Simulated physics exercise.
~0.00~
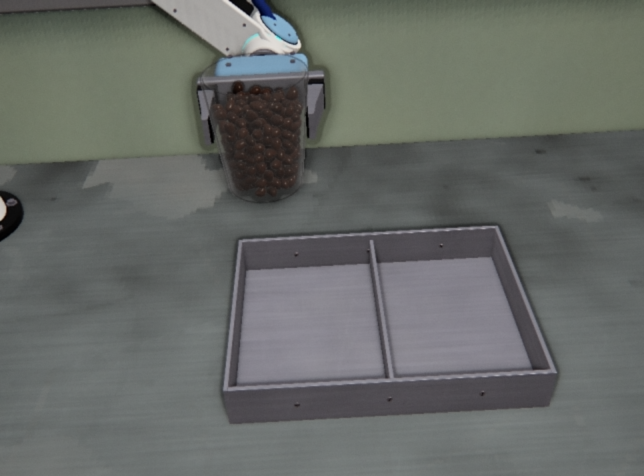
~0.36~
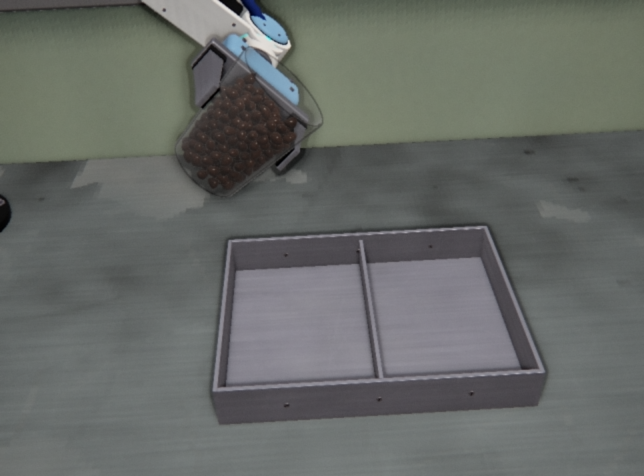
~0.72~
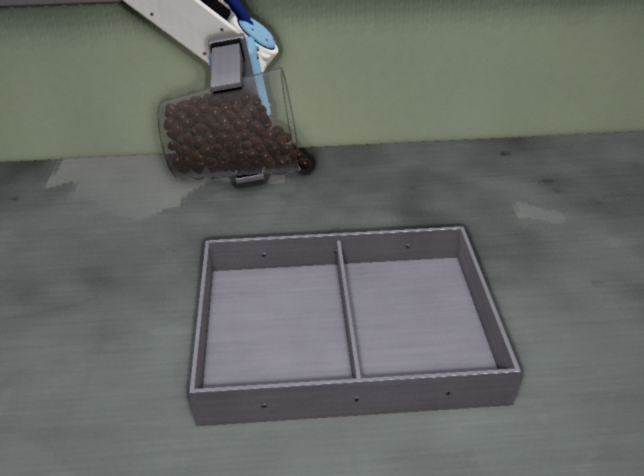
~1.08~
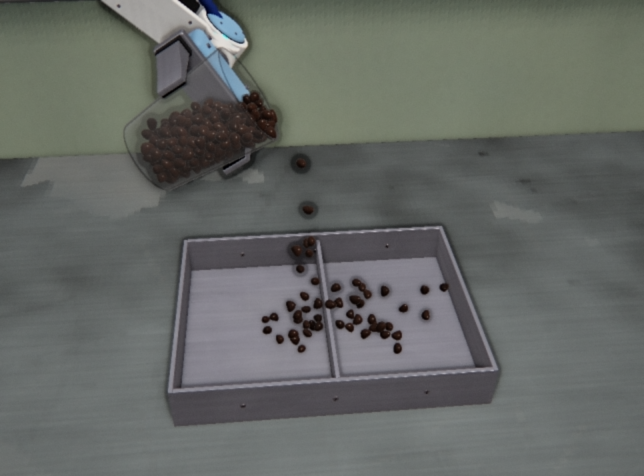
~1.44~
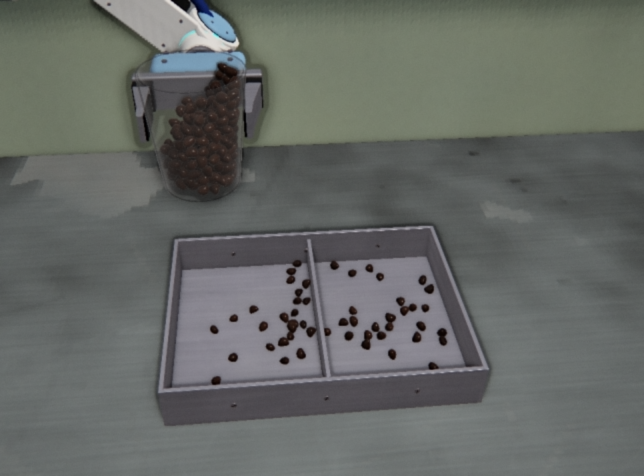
In the video, a robotic arm tips a clear tumbler of dark brown beans above a divided gray tray, spilling some beans into it, then turns the tumbler upright, leaving beans scattered in both compartments while most remain in the tumbler.
